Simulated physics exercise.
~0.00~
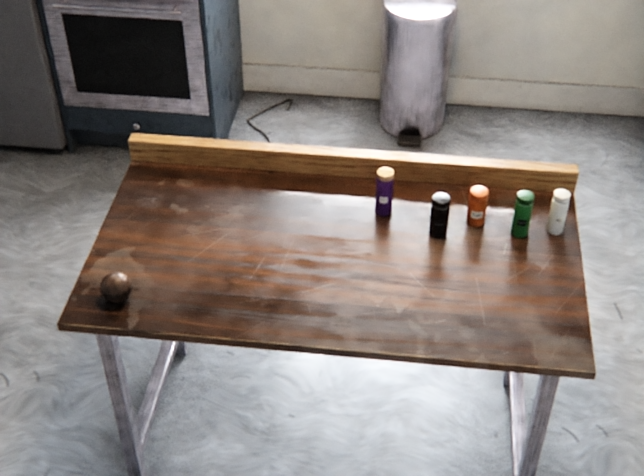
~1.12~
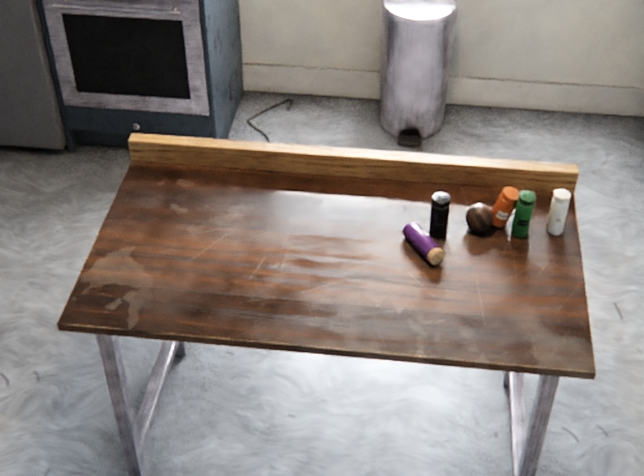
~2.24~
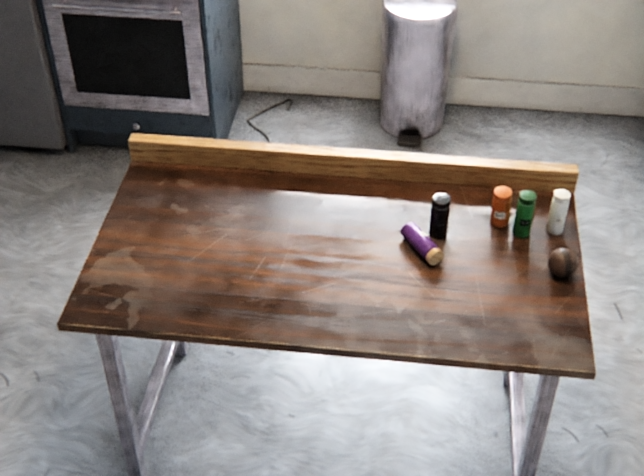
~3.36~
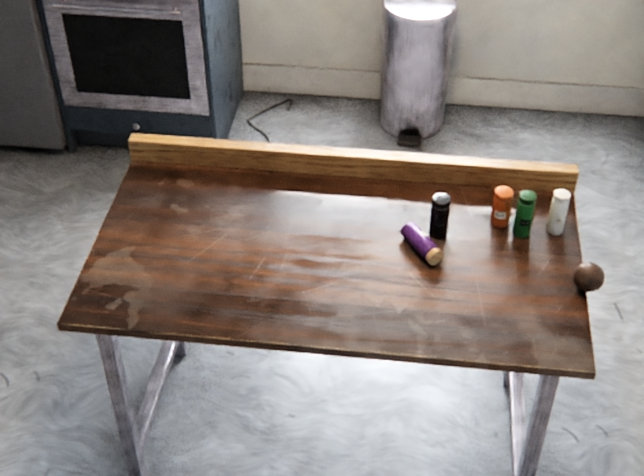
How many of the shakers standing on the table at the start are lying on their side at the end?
One of them, the purple shaker, is lying on its side at the end, while the others are upright.
